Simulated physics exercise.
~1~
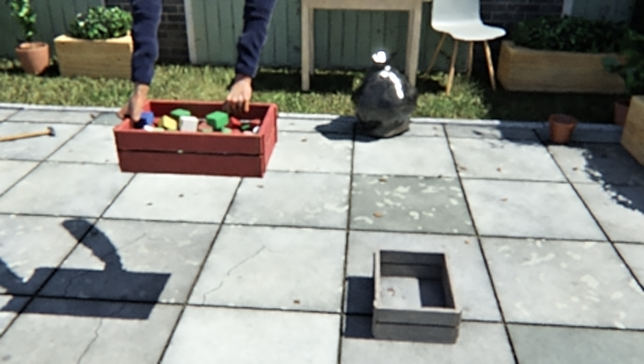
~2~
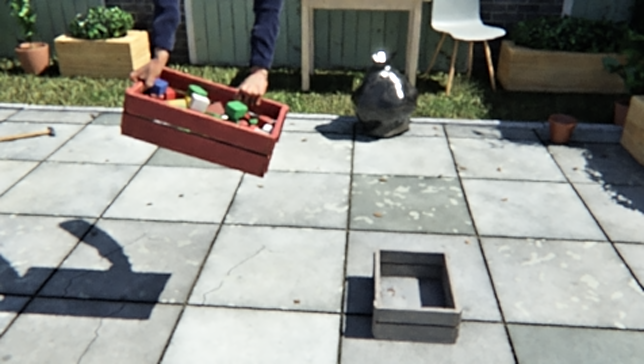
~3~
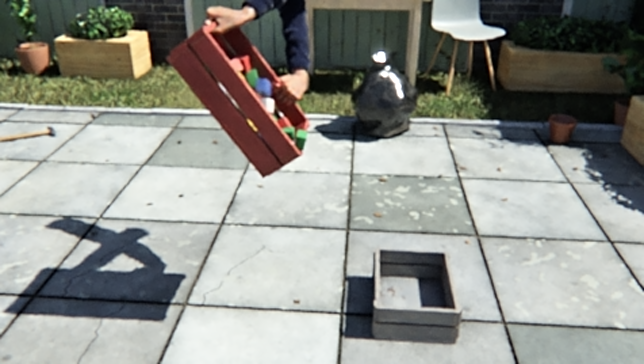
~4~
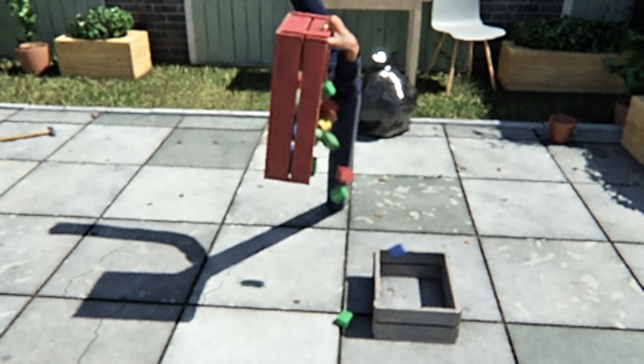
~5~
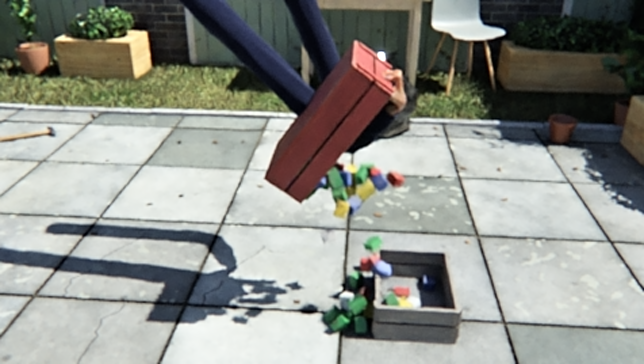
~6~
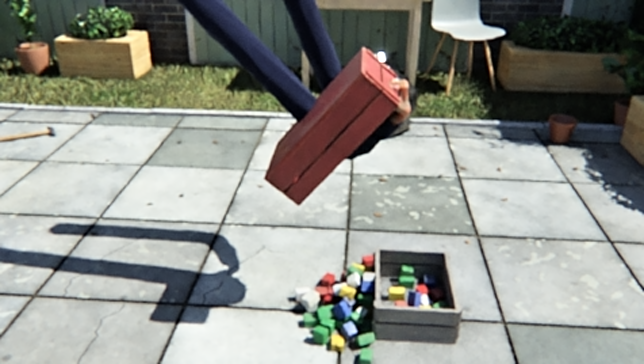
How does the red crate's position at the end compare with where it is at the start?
At the start the red crate is upright near the back left of the patio, with bricks in it. By the end it is held further to the right, tipped over in the air above and to the left of the grey basket.
